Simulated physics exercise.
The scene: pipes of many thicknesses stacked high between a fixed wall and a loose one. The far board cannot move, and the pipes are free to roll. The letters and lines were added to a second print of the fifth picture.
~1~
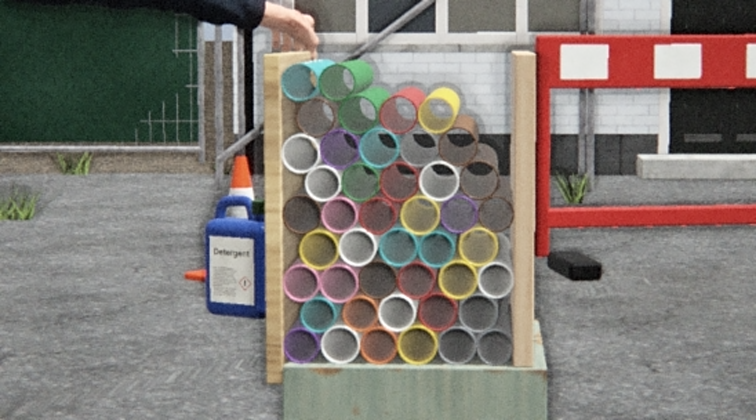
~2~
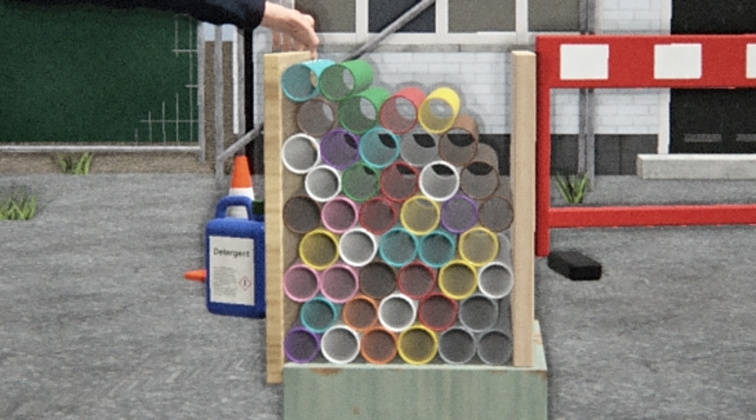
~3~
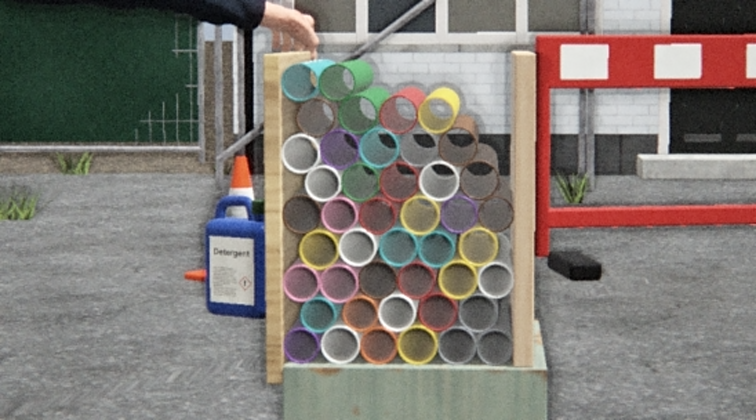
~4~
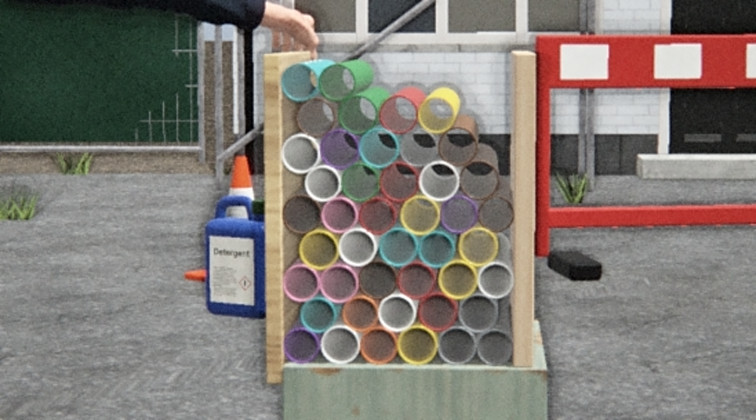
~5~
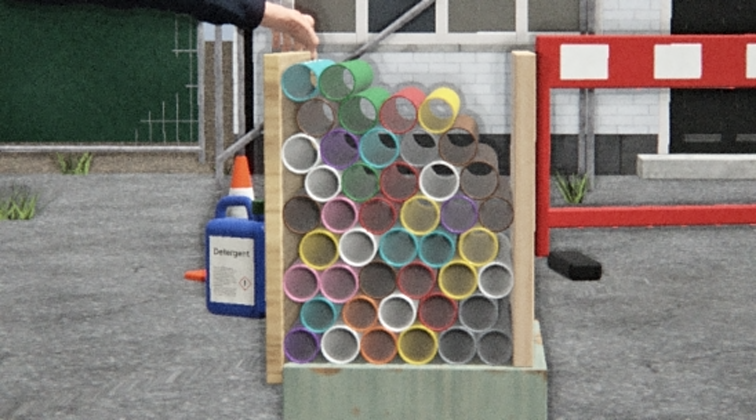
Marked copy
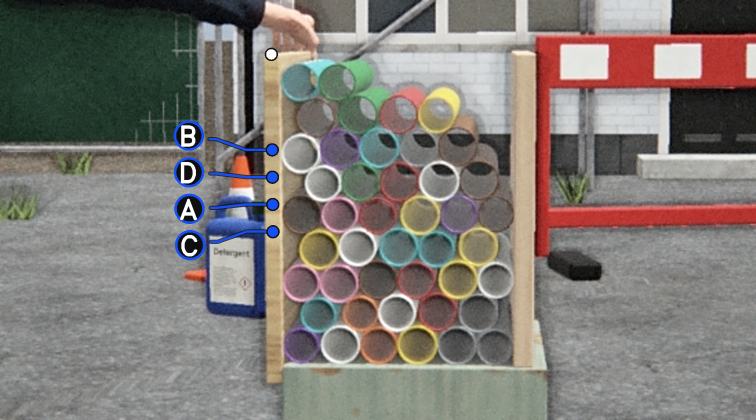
The clip shows a hand resting at the top left of a stack of colourful pipes held between two upright wooden boards, beside a blue detergent container and an orange cone, with almost no visible movement throughout.
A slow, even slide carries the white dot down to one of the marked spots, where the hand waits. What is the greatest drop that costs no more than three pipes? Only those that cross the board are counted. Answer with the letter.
Down to D.
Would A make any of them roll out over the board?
Yes, at A.
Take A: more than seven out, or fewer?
Fewer than seven.
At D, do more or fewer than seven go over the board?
Fewer than seven.
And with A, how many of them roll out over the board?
With A, four.
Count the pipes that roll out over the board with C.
It comes to four.
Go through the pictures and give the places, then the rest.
A brown pipe (479, 180); a red pipe (399, 115); side board (294, 203), in the first picture.
Side board (294, 203), in the second picture.
A grey pipe (495, 347); a red pipe (438, 313), in the third picture.
A yellow pipe (319, 250); a turquoise pipe (436, 250), in the fourth picture.
A yellow pipe (420, 216); a red pipe (400, 183); a brown pipe (479, 180), in the fifth picture.
On the copy, A at (273, 205); B at (272, 150); C at (273, 232); D at (273, 177); the white dot at (271, 55).
On D. First, top of the board (281, 110).
Then, top of the board (281, 174).
Finally, top of the board (281, 176), one out over the board.
By contrast, A four out over the board; B one out over the board; C four out over the board.
